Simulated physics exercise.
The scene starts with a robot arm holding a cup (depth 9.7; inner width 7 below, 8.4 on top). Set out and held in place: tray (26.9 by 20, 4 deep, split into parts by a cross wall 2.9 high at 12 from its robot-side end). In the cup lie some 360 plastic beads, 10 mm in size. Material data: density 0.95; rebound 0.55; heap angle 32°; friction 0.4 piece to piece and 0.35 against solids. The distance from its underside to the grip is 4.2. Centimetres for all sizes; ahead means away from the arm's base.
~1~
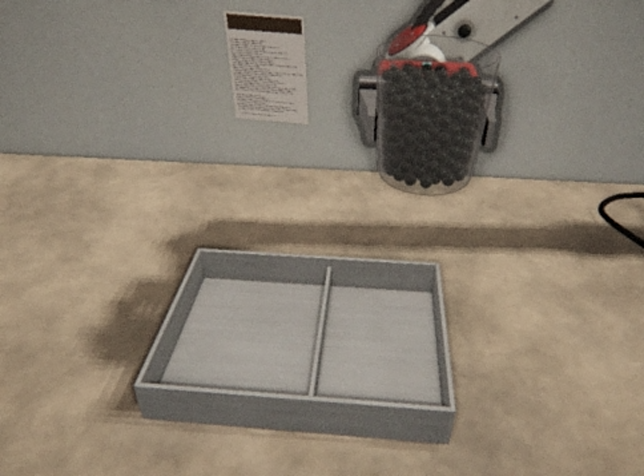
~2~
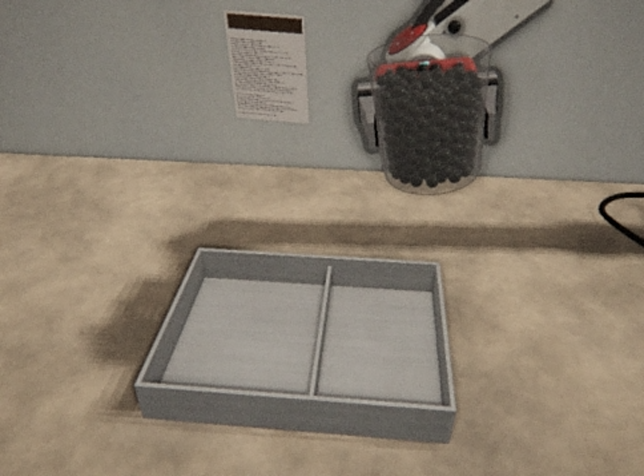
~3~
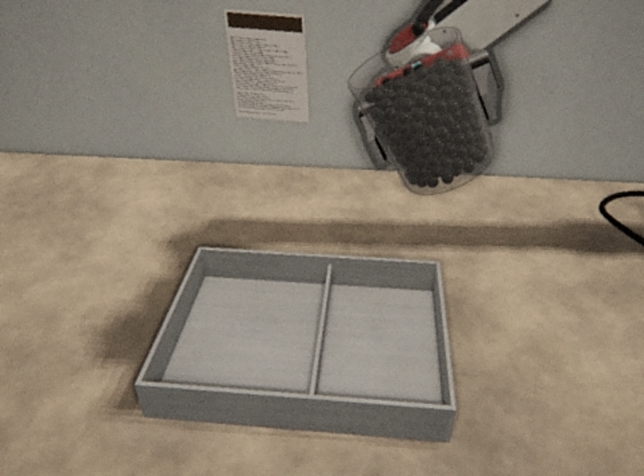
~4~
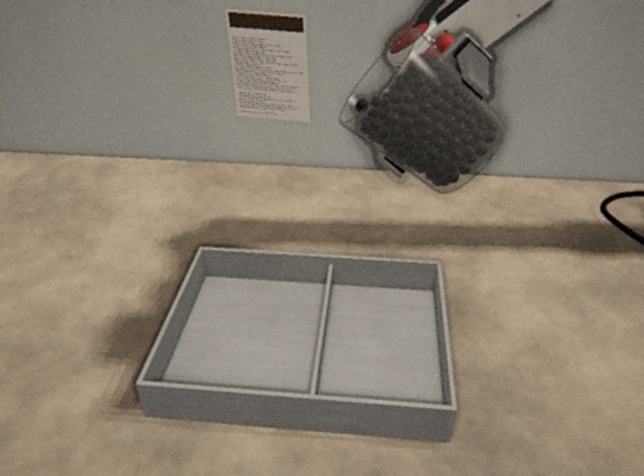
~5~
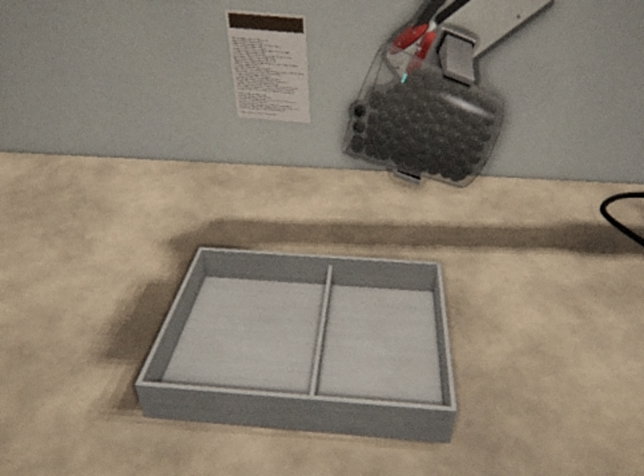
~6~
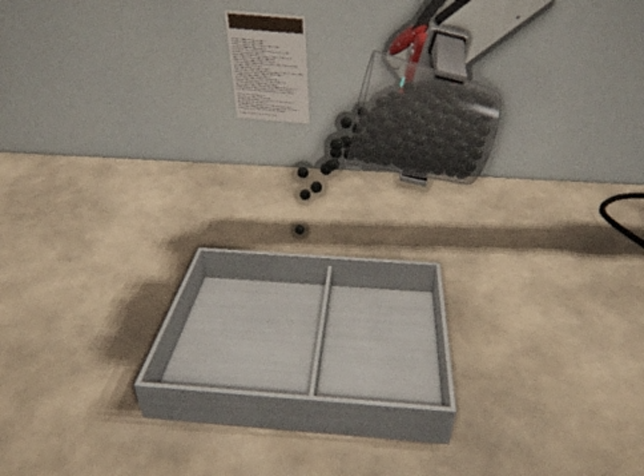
A mottled beige tabletop against a plain grey wall is seen from a raised, unmoving viewpoint. A shallow grey tray with one divider sits in front, a printed sheet hangs above, a black cable lies at right, and a white-and-red robot arm holds a clear cup of dark beads. The arm tilts the cup steadily leftward until a few beads spill over its rim.
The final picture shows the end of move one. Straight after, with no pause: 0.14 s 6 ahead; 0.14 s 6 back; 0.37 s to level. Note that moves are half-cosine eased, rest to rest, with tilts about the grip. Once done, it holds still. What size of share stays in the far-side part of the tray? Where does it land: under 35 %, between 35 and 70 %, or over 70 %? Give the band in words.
It falls in the band between 35 and 70 %.
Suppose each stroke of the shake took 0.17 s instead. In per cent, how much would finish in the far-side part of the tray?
That would give around 45 per cent.
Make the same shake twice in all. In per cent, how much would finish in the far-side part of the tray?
That would give close to 65 percent.
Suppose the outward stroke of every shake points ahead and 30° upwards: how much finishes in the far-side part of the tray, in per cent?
Result: Approx. 70 %.
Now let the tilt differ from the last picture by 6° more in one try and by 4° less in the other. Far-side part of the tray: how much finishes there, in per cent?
60 and 40 percent.
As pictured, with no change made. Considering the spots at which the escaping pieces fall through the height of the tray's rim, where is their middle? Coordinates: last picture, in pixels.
Look at roughly (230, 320) in the last picture.
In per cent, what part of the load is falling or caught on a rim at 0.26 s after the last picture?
Reading at that time: Some 47 per cent.
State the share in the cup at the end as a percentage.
My estimate would be some 35 percent.
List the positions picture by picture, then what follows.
The cup middle at (430, 118), level; upper third of the load around (432, 95), from x 385 to 480, top at y 30; 363 in the cup, in the first picture.
The cup middle at (430, 117), tilted 7° forward; upper third of the load around (432, 95), from x 380 to 475, top at y 25, in the second picture.
The cup middle at (427, 117), tilted 27° forward; upper third of the load around (431, 95), from x 370 to 485, top at y 30, in the third picture.
The cup middle at (425, 119), tilted 51° forward; upper third of the load around (428, 98), from x 360 to 490, top at y 65, in the fourth picture.
The cup middle at (423, 122), tilted 71° forward; upper third of the load around (429, 102), from x 355 to 490, top at y 75, in the fifth picture.
The cup middle at (422, 124), tilted 78° forward; upper third of the load around (440, 108), from x 300 to 490, top at y 85; 355 in the cup, 8 in flight or on a rim, in the sixth picture.
Then, 0.26 s on, tilted 78° forward, highest piece 27 above the table; 180 in the cup, 12 in the far-side part, 171 in flight or on a rim.
Then, 0.52 s on, tilted 21° forward, highest piece 29 above the table; 188 in the far-side part, 119 in the cup, 34 on the table or floor, 14 in the robot-side part, 8 in flight or on a rim.
Then, 0.85 s on, level, highest piece 26 above the table; 184 in the far-side part, 119 in the cup, 45 on the table or floor, 15 in the robot-side part.
Then, 1.90 s on, level, highest piece 26 above the table; 184 in the far-side part, 119 in the cup, 45 on the table or floor, 15 in the robot-side part.
In the end, 184 in the far-side part, 119 in the cup, 45 on the table or floor, 15 in the robot-side part. That is 51 % in the far-side part of the tray.
